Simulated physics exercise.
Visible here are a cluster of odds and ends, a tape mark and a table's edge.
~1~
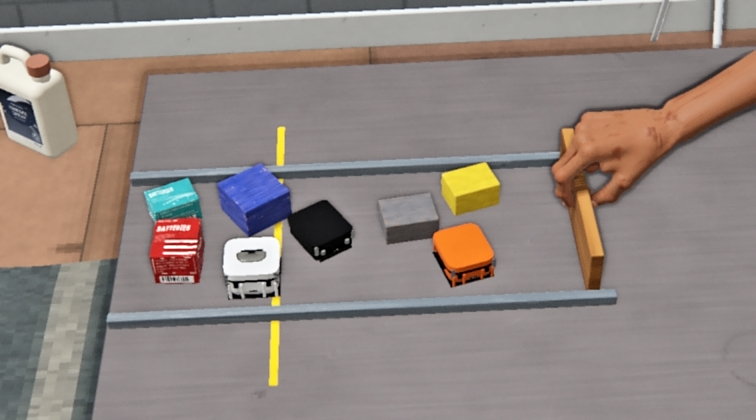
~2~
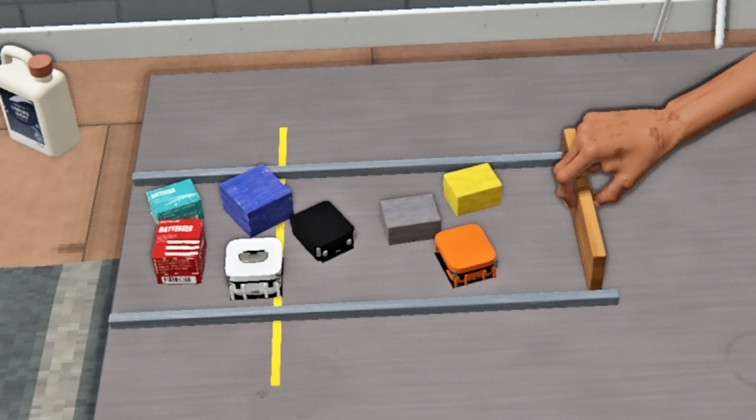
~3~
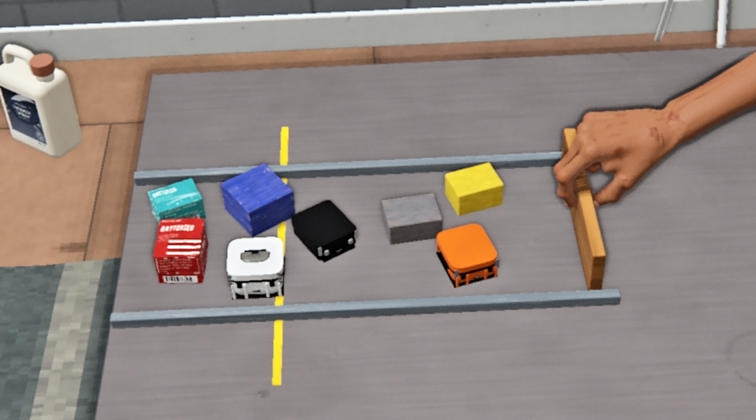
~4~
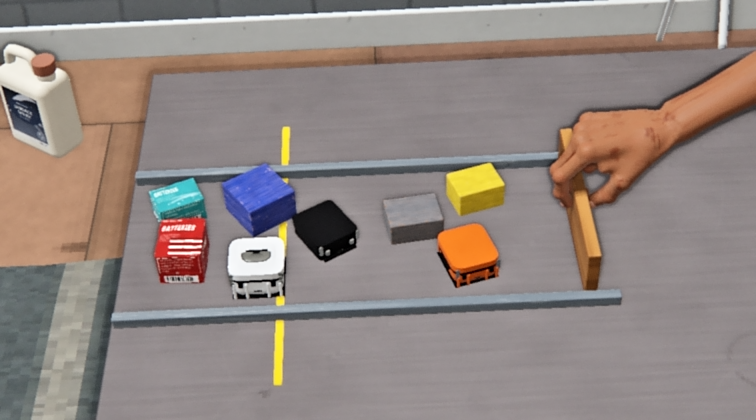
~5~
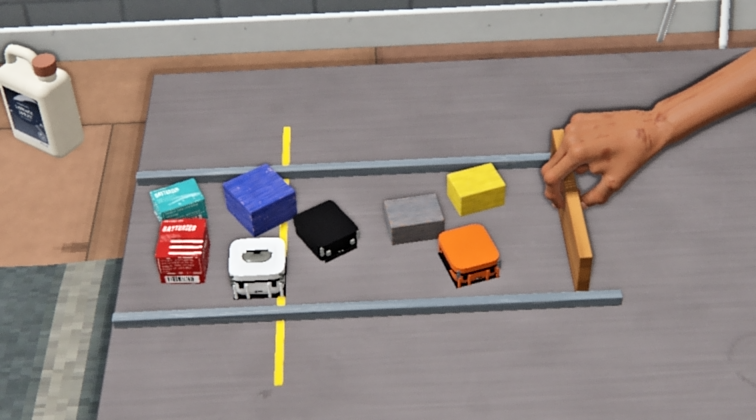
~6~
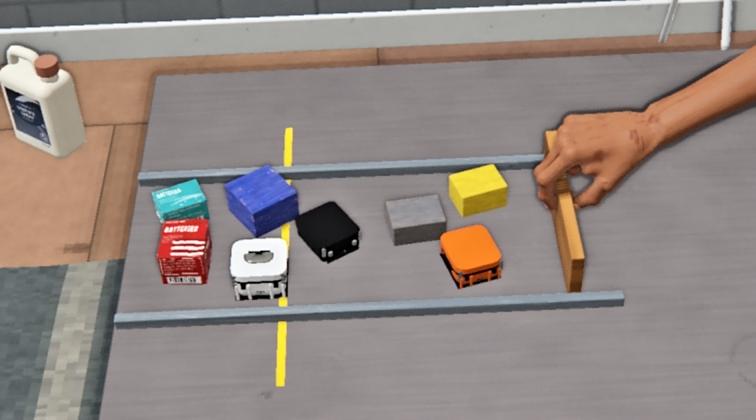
The video shows a hand holding a wooden board upright at the right of several small boxes and blocks between two rails on a table, then moving it slightly left toward them while the objects stay in place.
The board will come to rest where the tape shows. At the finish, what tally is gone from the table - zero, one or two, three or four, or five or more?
The tally gone is zero.
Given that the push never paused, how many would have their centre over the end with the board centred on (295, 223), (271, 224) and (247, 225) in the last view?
0, 0 and 2.
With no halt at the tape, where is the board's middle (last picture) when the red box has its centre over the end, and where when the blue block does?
Near (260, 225), then near (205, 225).
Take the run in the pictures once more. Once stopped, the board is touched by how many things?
At rest, 3 are in contact.
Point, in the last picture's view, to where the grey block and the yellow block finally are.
Around (254, 226) and around (262, 194).
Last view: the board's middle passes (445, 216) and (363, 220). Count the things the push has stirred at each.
So far 3, and 5 at the second.
Soon after, none off yet; turquoise box at rest near (181, 206); red box at rest near (185, 252); blue block at rest near (263, 201).
Then, none off yet; turquoise box at rest near (181, 206); red box moved a little near (168, 250); blue block moved a little near (243, 198).
At rest, the number that fall off is zero.
